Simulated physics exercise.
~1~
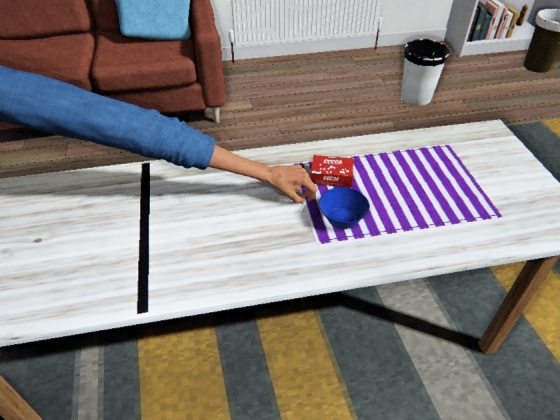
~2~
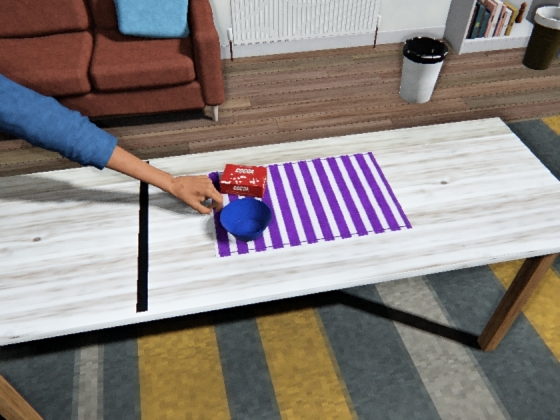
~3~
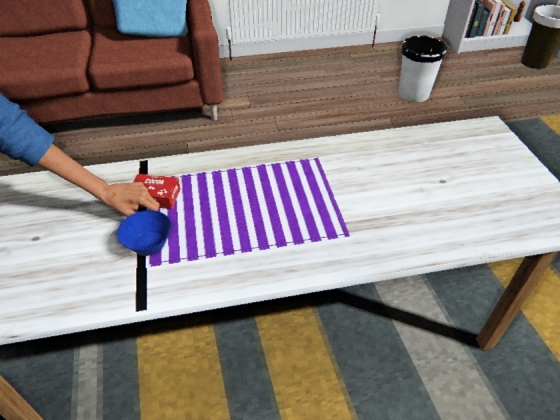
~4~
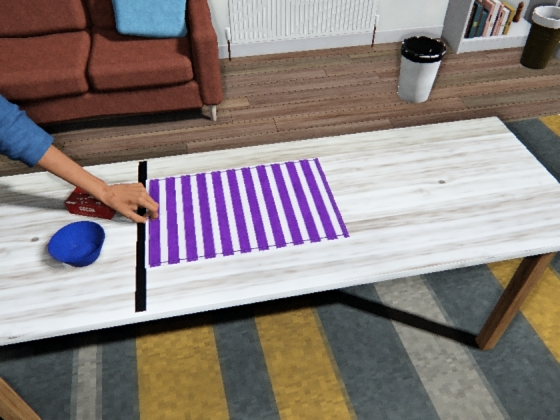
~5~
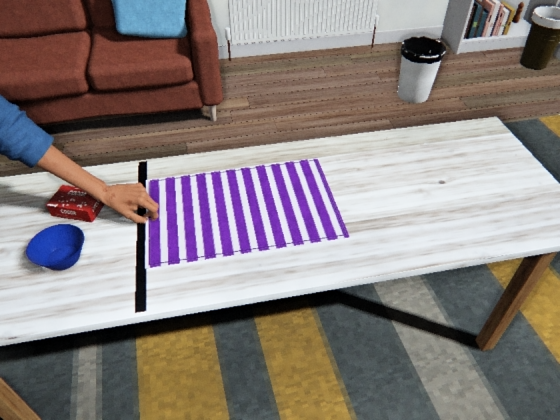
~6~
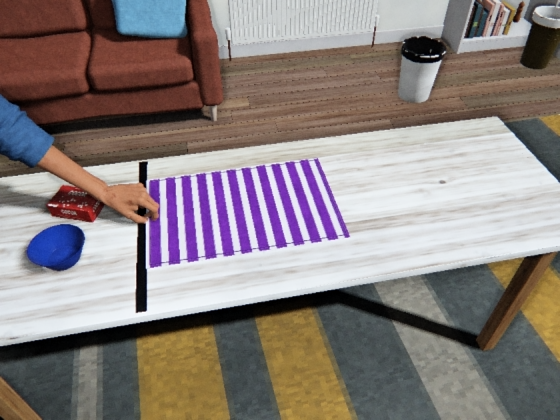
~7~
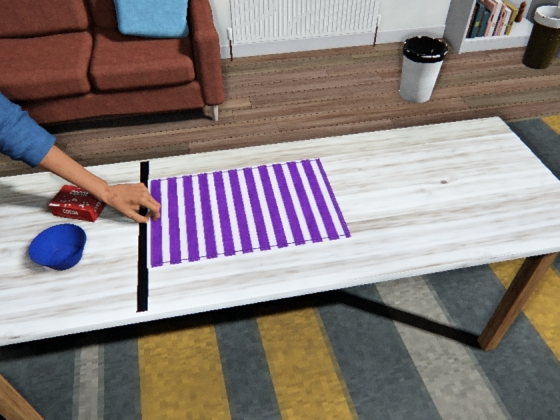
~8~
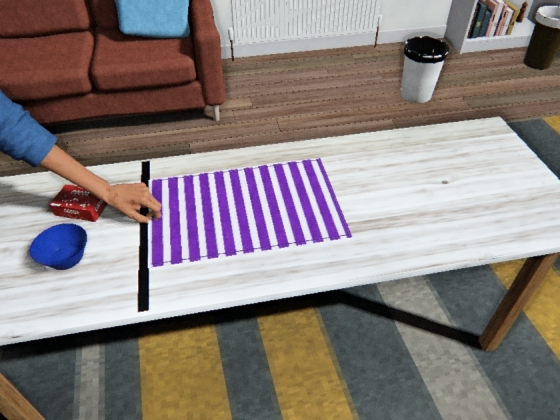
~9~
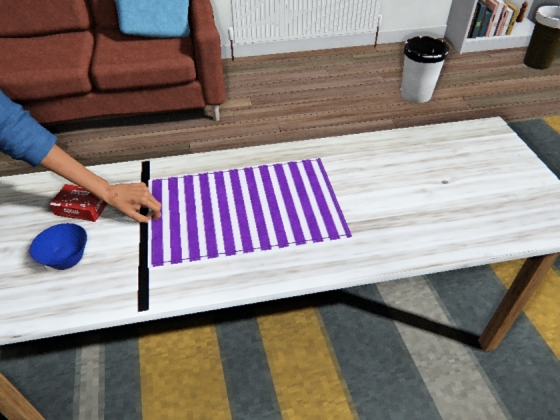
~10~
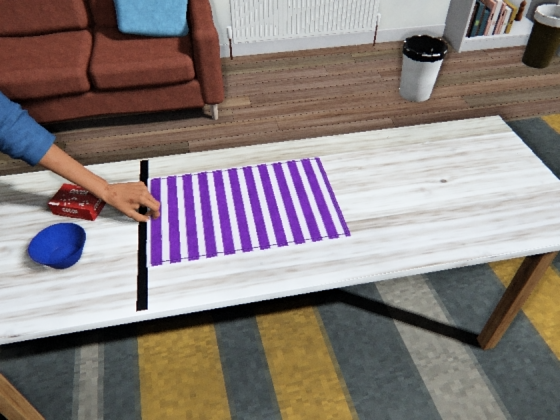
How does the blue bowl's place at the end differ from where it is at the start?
At the start the blue bowl sits on the striped cloth, well to the right of the black tape. At the end it rests on the bare table to the left of the tape, off the cloth.
A purple-and-white striped cloth lies on a pale wooden table in a living room, seen from above at a slight sway, with a blue bowl and a red packet near its left edge. A hand reaching in from the left drags the cloth leftward, and both things ride along towards a black strip of tape. The cloth stops with its hem at the tape. The bowl slides off the front and the packet follows, both crossing the tape onto bare wood. They come to rest left of the tape, while the hand stays at the hem.
